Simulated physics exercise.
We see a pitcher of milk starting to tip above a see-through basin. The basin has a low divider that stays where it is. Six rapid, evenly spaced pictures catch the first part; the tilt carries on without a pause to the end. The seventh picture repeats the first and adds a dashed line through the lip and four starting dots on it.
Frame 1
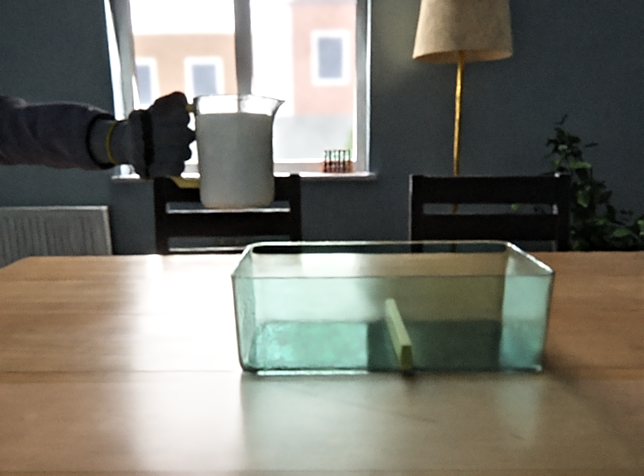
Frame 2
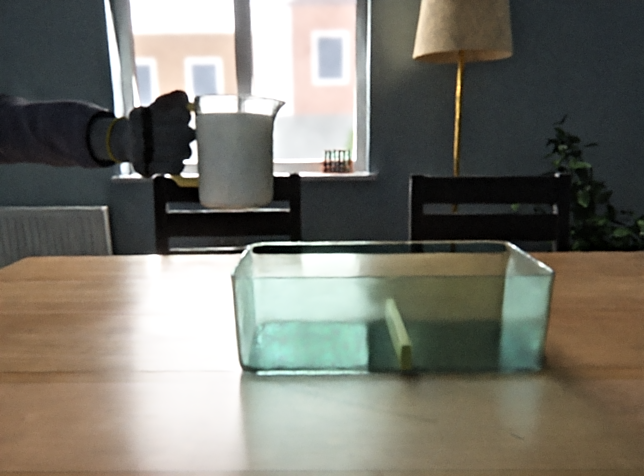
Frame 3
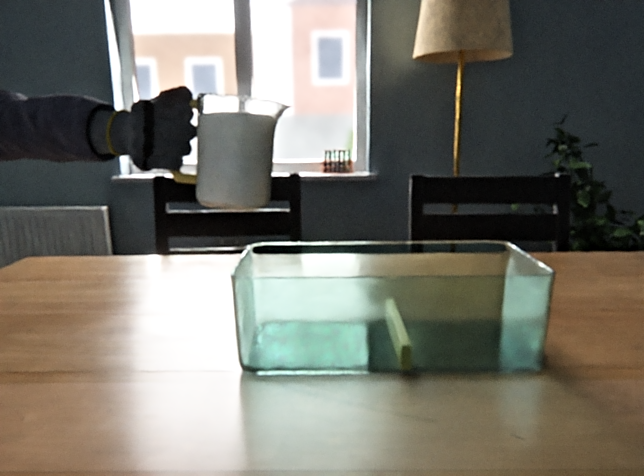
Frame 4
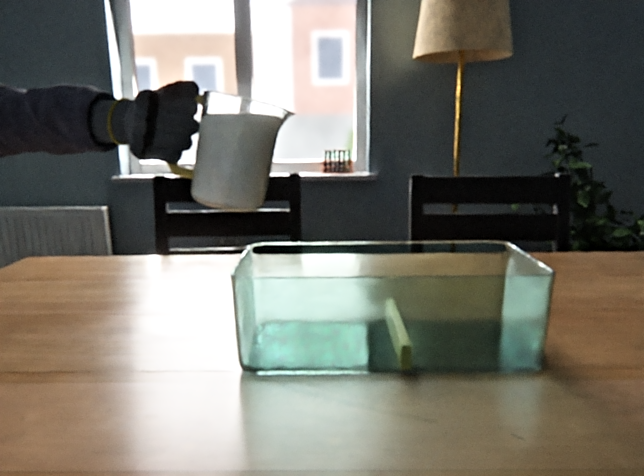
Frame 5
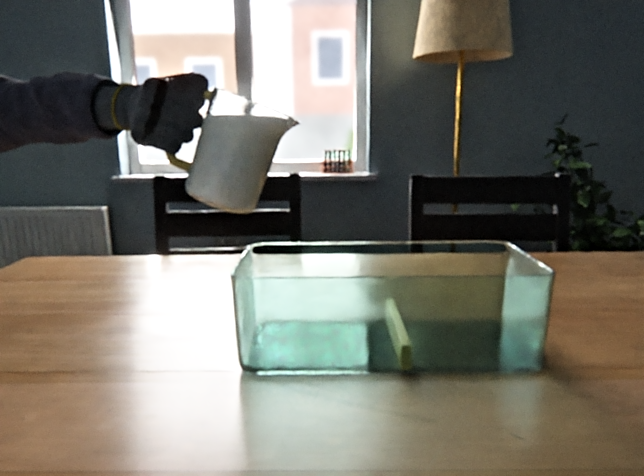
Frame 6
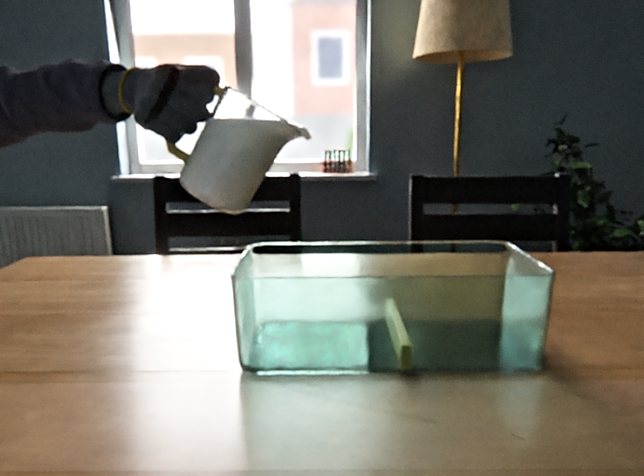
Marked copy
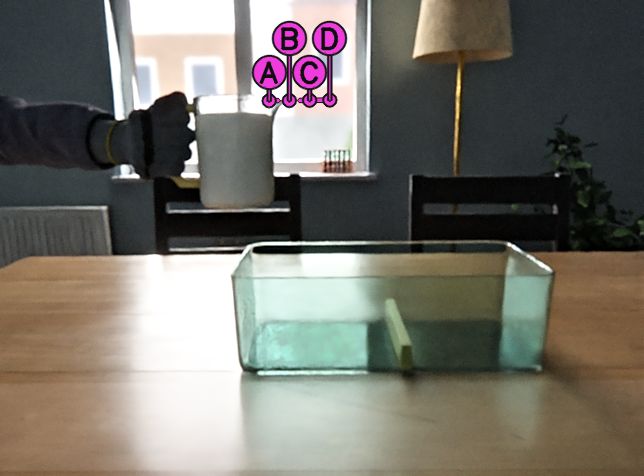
A gloved hand held a pitcher of milk upright above a see-through basin on a wooden table, then gradually tilted it to the right until a little milk reached over the lip.
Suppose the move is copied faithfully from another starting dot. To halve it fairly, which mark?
Use spot D.
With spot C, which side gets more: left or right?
The left one.
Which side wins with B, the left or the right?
More ends on the left.
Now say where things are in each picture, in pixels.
The first picture shows upright, lip at (285, 100); basin from (239, 370) to (541, 368); top of the wall at (397, 318); nothing has left yet.
The second picture shows upright, lip at (286, 101); nothing has left yet.
The third picture shows tipped about 6°, lip at (289, 105); nothing has left yet.
The fourth picture shows tipped about 12°, lip at (294, 112); nothing has left yet.
The fifth picture shows tipped about 21°, lip at (299, 122); nothing has left yet.
The sixth picture shows tipped about 31°, lip at (304, 135); milk is over the lip, down to (308, 137).
In magenta, A at (269, 100); B at (289, 100); C at (309, 100); D at (329, 100).
If A is chosen, about 89 % ends left of the wall and 10 % right of it.
If B is chosen, about 87 % ends left of the wall and 9 % right of it; 4 % is lost outside.
If C is chosen, about 90 % ends left of the wall and 8 % right of it.
If D is chosen, about 50 % ends left of the wall and 49 % right of it.
